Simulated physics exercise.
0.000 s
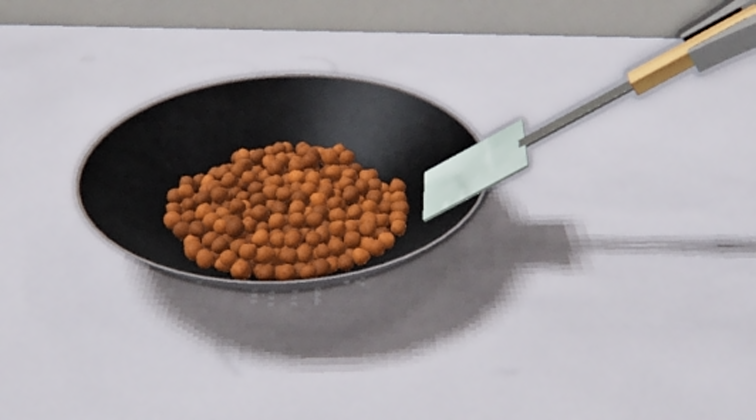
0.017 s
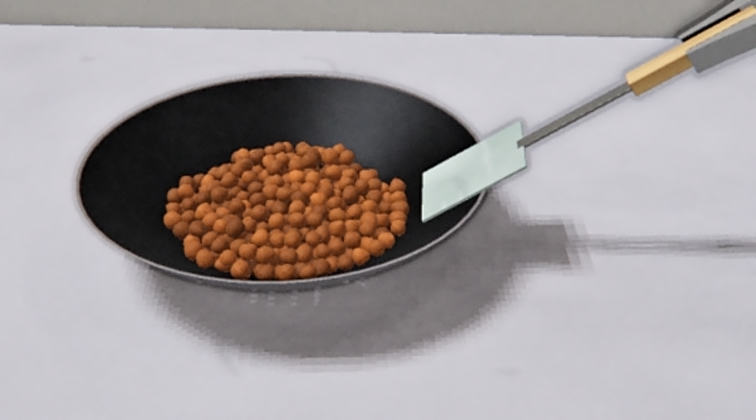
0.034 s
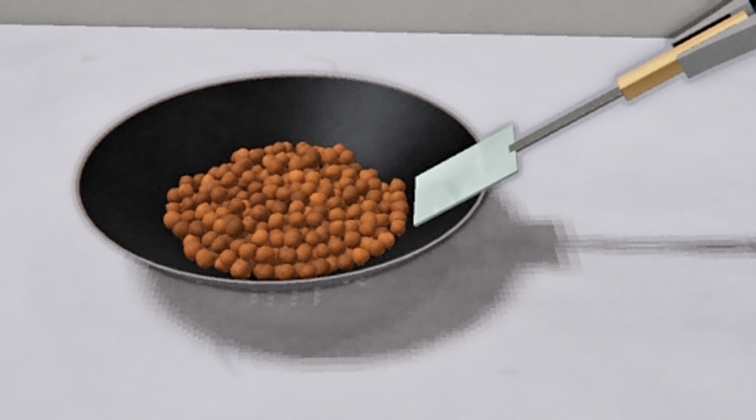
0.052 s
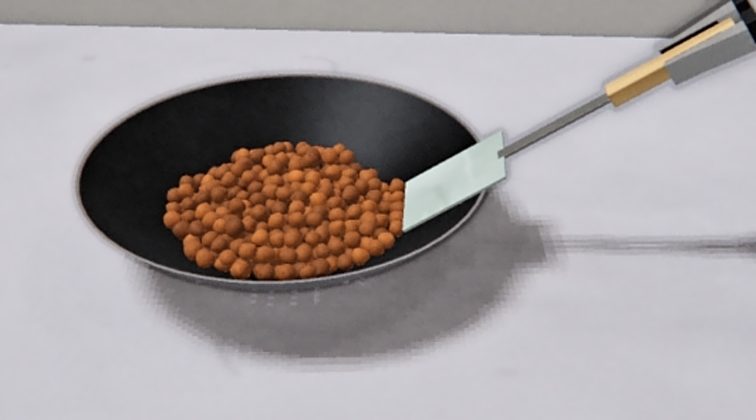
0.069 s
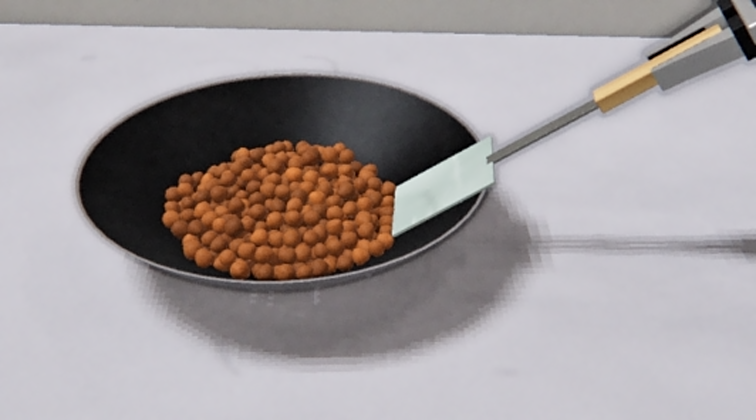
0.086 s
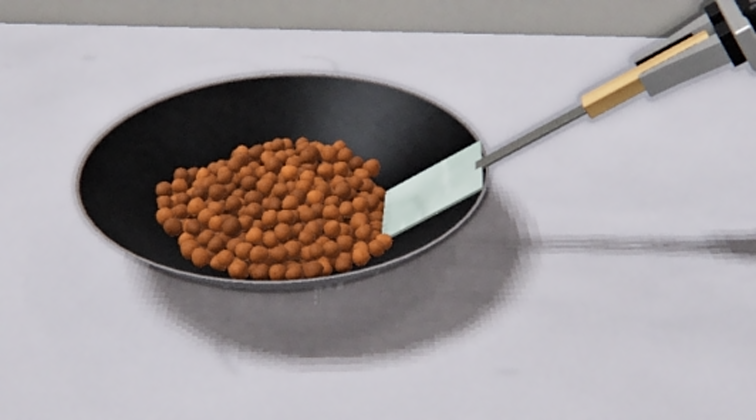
A gripper-held spatula slides left into the wok and pushes the heaped hazelnuts slightly left.
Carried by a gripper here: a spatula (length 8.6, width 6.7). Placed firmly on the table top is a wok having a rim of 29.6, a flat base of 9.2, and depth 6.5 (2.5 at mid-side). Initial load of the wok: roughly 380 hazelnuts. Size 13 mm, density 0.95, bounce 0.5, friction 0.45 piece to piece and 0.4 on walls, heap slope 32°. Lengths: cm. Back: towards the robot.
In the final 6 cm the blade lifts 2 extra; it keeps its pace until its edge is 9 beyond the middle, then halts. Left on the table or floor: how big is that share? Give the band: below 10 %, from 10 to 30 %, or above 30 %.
Below 10 %.
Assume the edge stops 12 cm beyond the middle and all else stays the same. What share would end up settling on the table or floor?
It would be near 30 per cent.
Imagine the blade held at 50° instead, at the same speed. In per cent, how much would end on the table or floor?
Estimate: Approx. 5 %.
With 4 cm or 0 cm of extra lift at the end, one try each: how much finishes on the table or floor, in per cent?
Some 5 and 5 per cent.
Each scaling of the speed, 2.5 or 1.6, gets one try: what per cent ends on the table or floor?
Roughly 35 per cent on the first try and 15 per cent on the second.
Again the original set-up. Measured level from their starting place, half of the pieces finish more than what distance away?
Somewhere around 4 centimetres, I'd say.
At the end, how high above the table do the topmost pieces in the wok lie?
Peak at rest, approximately 8.5 centimetres.
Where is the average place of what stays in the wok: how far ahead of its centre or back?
About 4.5 centimetres ahead.
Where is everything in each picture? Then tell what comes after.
Spatula top edge at (525, 142), sloping 34°; upper third of the load around (289, 201), from x 175 to 400, top at y 150; 383 in the wok, in the first frame.
Spatula top edge at (524, 143), sloping 34°; upper third of the load around (288, 201), from x 175 to 400, top at y 150, in the second frame.
Spatula top edge at (516, 148), sloping 34°; upper third of the load around (288, 201), from x 175 to 400, top at y 150, in the third frame.
Spatula top edge at (504, 154), sloping 34°; upper third of the load around (288, 201), from x 175 to 400, top at y 150, in the fourth frame.
Spatula top edge at (493, 159), sloping 34°; upper third of the load around (287, 200), from x 175 to 390, top at y 150, in the fifth frame.
Spatula top edge at (482, 164), sloping 34°; upper third of the load around (281, 200), from x 165 to 385, top at y 145; 383 in the wok, in the sixth frame.
After 0.22 s, sloping 34°, highest piece 5 above the table; 383 in the wok.
After 0.35 s, sloping 34°, highest piece 7 above the table; 383 in the wok.
After 0.62 s, sloping 34°, highest piece 8 above the table; 371 in the wok, 9 on the table or floor, 3 on the blade or in flight.
After 1.67 s, sloping 34°, highest piece 8 above the table; 371 in the wok, 12 on the table or floor.
At rest, 371 in the wok, 12 on the table or floor. That is 3 % on the table or floor.
